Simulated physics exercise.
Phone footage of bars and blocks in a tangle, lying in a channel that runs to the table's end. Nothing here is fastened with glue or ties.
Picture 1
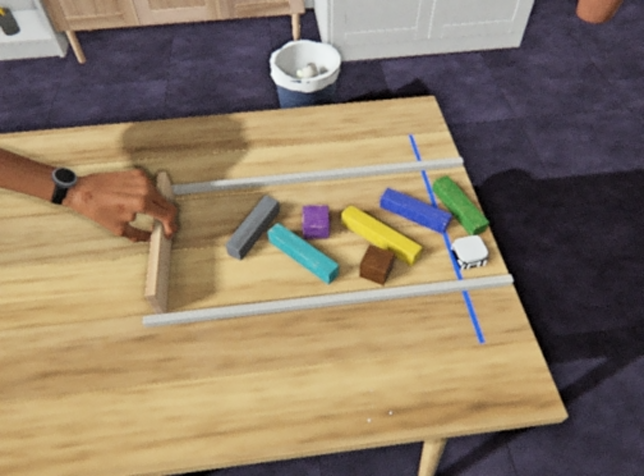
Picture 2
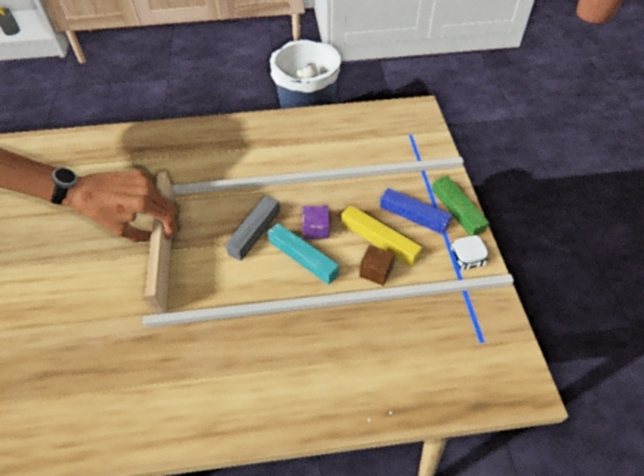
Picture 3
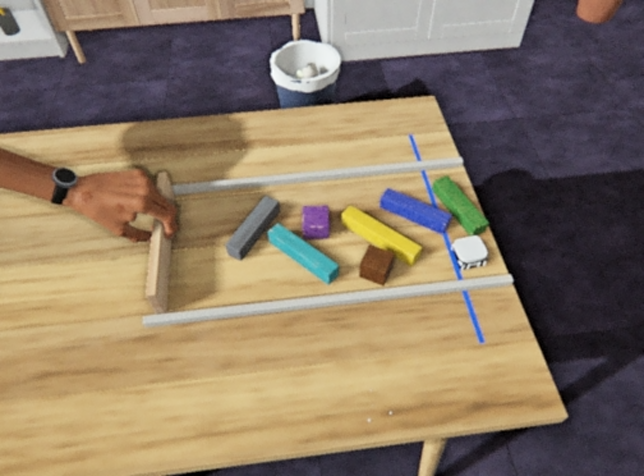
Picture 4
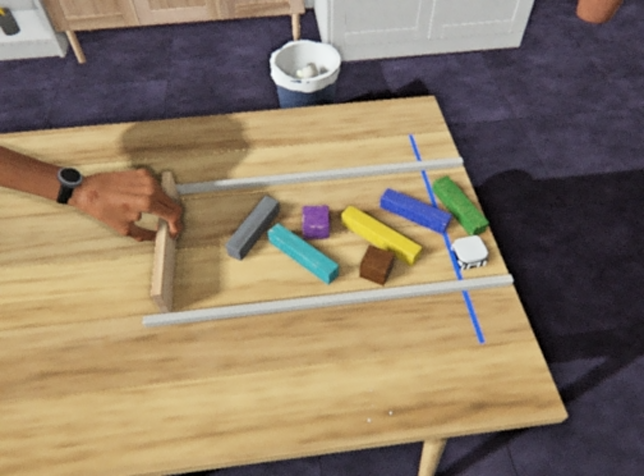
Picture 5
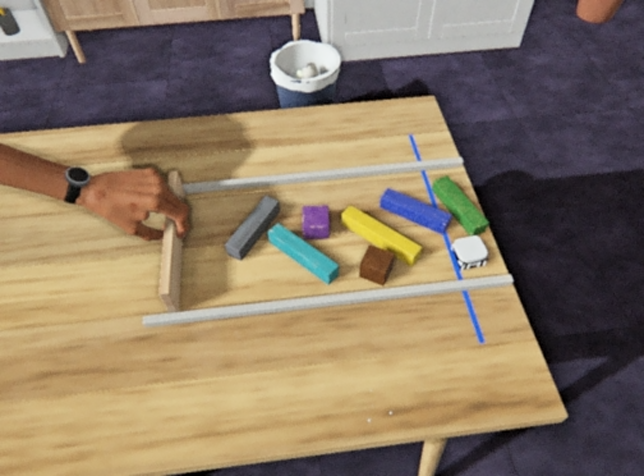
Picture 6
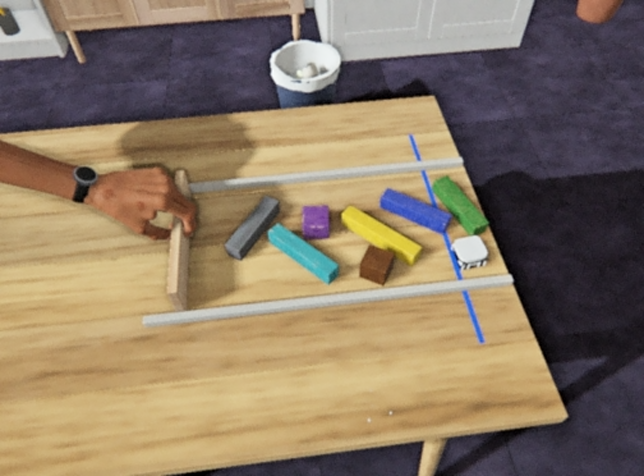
A hand wearing a dark watch holds a wooden board upright at the left of a channel on a pale wood table, seen from above at an angle by a still camera. Between two pale rails lie grey, turquoise, purple, yellow, brown and blue pieces, with a green bar and white case at the right near blue tape. The board stays nearly still, then slides slightly right, touching none of them.
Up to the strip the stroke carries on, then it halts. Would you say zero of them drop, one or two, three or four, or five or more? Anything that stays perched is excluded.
Seems three or four of them come crashing down.
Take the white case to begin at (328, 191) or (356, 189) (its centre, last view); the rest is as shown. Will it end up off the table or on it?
In that order: Stays aboard, then stays aboard.
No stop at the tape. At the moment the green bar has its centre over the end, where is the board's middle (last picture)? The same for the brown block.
Approx. (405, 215) / approx. (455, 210) for the other.
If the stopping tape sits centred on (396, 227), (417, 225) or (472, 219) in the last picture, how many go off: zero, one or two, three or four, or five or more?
One after another: Not one; 1 or 2; five or over.
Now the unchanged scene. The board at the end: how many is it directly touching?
Number: 2.
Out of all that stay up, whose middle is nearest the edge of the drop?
Yellow bar.
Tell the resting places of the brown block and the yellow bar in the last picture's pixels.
Final positions - brown block around (493, 260), yellow bar around (488, 216).
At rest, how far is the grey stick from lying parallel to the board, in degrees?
Misalignment: Close to 0°.
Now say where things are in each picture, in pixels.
In the first frame, green bar (459, 205); white case (469, 253); blue bar (415, 211); board (162, 240); tape (441, 222).
In the second frame, white case (469, 253); grey stick (254, 228).
In the third frame, blue bar (415, 211); turquoise bar (303, 253).
In the fourth frame, green bar (459, 205); brown block (377, 265).
In the fifth frame, white case (469, 253); purple block (316, 222).
In the sixth frame, green bar (459, 205); white case (469, 253); blue bar (415, 211); board (181, 238); tape (441, 222).
Early on, none off yet; green bar at rest near (459, 205); white case at rest near (469, 253); blue bar at rest near (415, 211).
Finally, the number that fall off is three or four; lost, blue bar, white case and green bar.
